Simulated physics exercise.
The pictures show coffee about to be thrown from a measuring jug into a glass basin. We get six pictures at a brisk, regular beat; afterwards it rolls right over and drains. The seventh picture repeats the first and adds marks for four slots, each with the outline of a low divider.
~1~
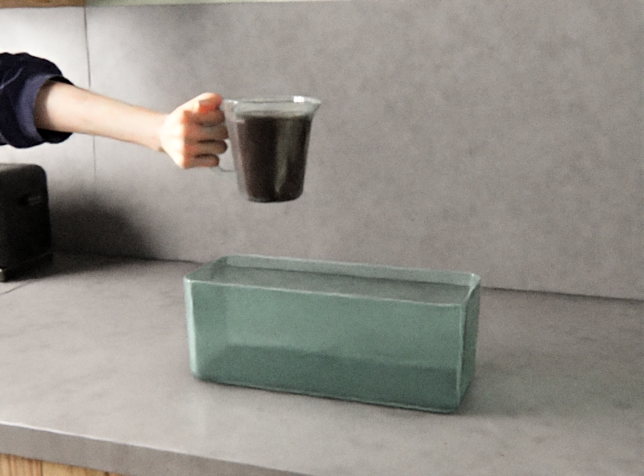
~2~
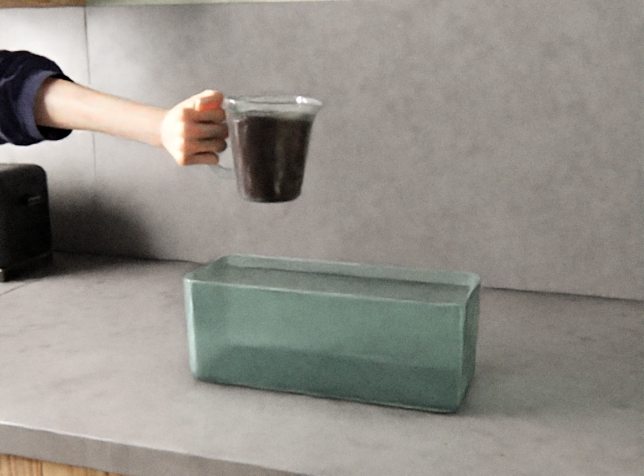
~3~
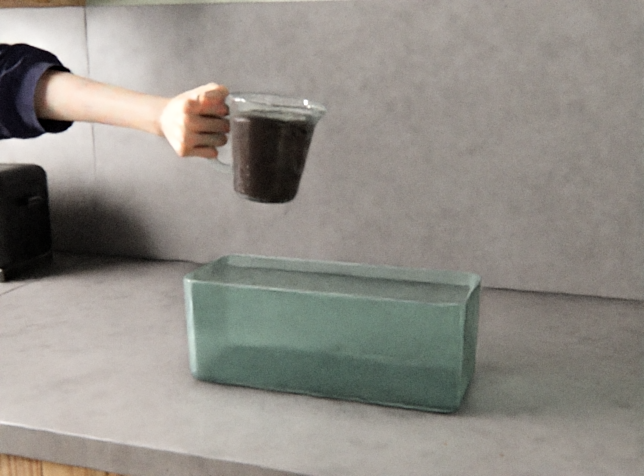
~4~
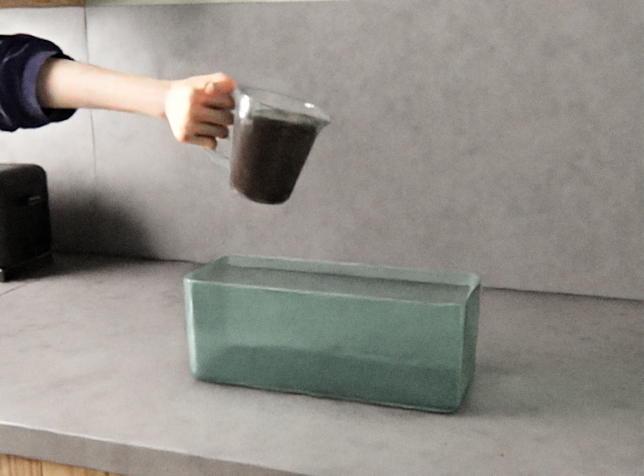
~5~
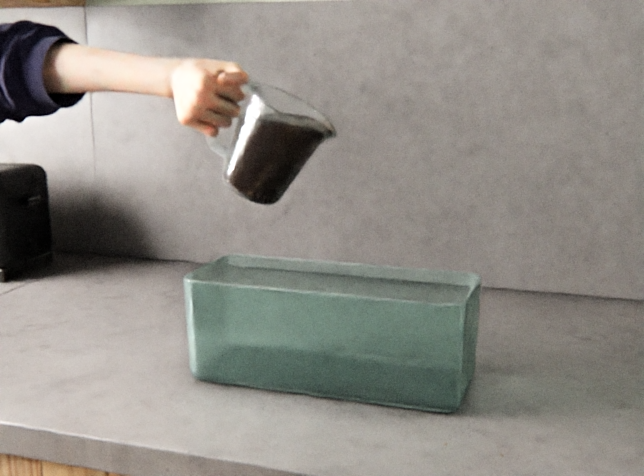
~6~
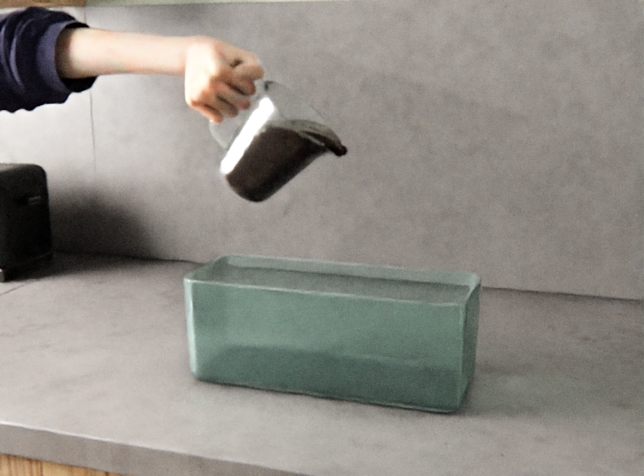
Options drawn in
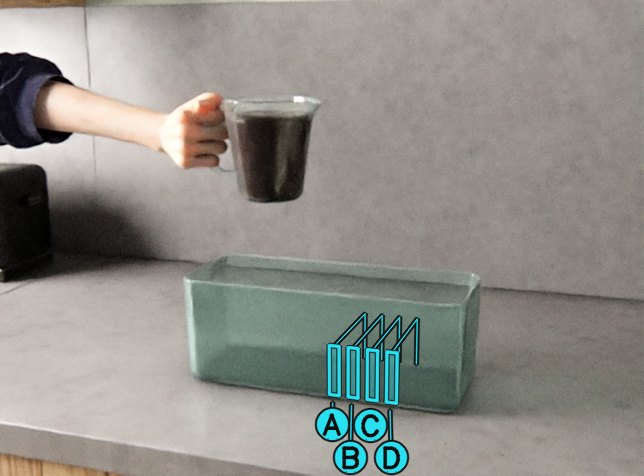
On a gray countertop, a hand held a clear jug of coffee upright above a glass basin, then tilted it steadily to the right until the dark liquid just came over the lip.
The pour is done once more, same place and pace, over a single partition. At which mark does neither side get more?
The best position is B.
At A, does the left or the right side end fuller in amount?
The right one.
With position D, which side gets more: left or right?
More ends on the left.
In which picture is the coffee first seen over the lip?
In picture 6.
In cyan, A at (332, 402); B at (351, 405); C at (370, 407); D at (390, 410).
For position A, about 12 % ends left of the wall and 86 % right of it.
For position B, about 53 % ends left of the wall and 46 % right of it.
For position C, about 78 % ends left of the wall and 18 % right of it; 3 % is lost outside.
For position D, about 91 % ends left of the wall and 5 % right of it; 4 % is lost outside.
